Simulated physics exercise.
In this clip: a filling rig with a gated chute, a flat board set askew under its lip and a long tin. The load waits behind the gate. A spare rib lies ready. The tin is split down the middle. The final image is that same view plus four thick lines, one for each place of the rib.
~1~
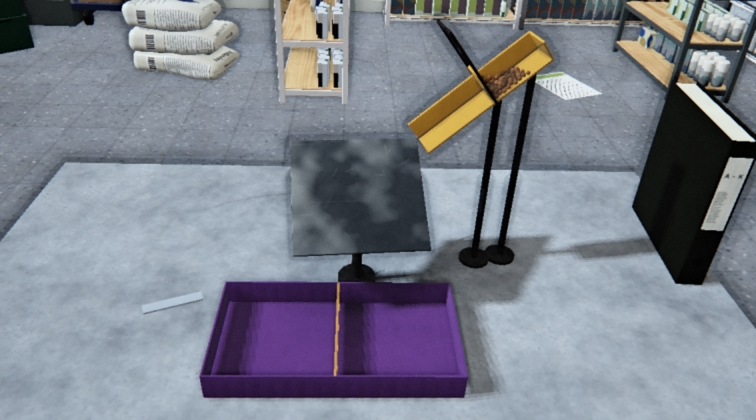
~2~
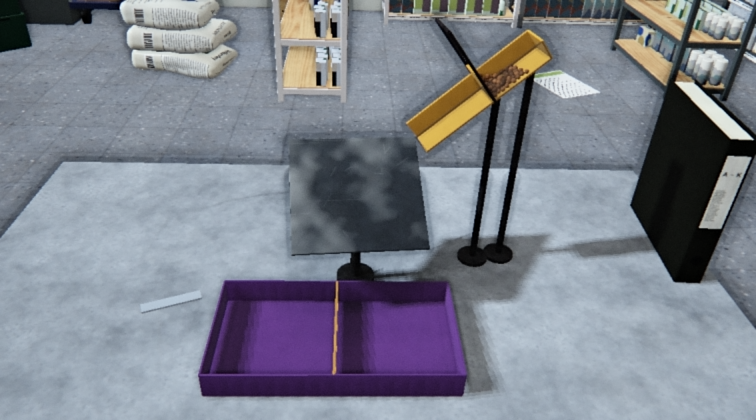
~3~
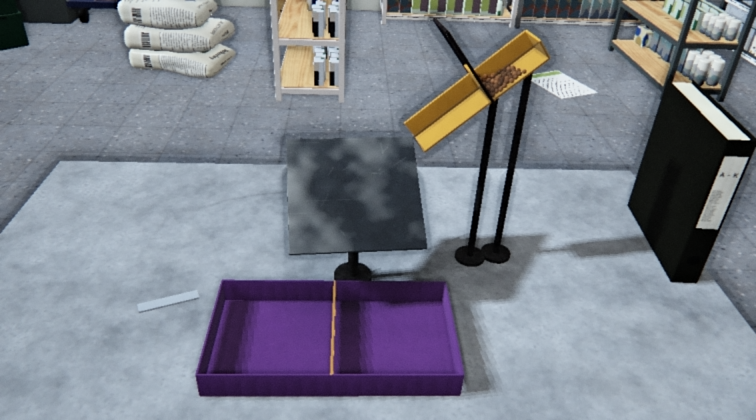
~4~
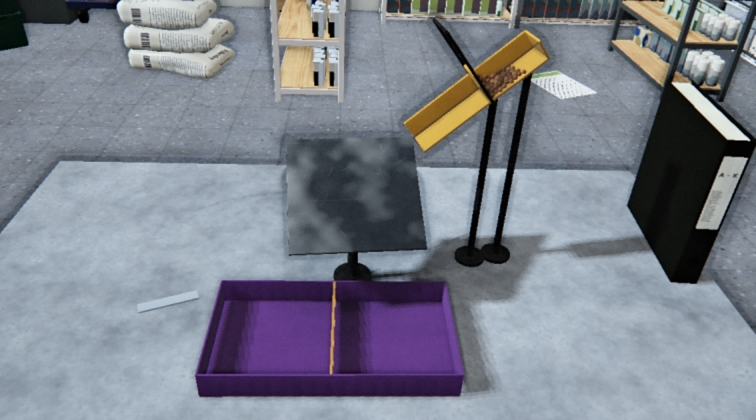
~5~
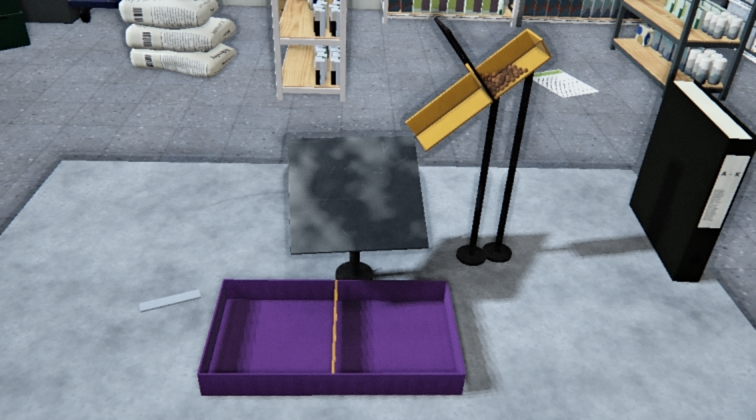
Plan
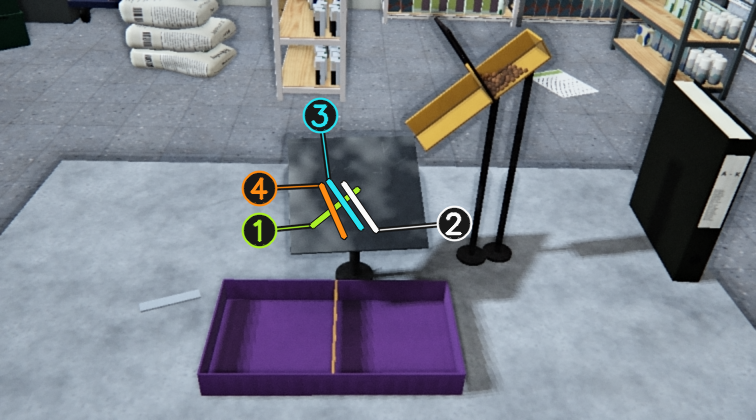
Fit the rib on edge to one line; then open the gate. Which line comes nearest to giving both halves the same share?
Use line 1.
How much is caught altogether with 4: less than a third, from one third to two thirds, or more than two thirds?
It is more than two thirds.
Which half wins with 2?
Right.
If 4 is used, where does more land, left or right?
More lands on the right.
On the marked copy, line 1 from (357, 189) to (312, 225); line 2 from (343, 183) to (376, 230); line 3 from (329, 181) to (361, 227); line 4 from (321, 185) to (344, 236).
Choosing 1, of what is caught, close to half in the left half, close to half in the right.
Choosing 2, of what is caught, a small share in the left half, all but a few in the right.
Choosing 3, of what is caught, only a few in the left half, all but a few in the right.
Choosing 4, of what is caught, only a few in the left half, all but a few in the right.
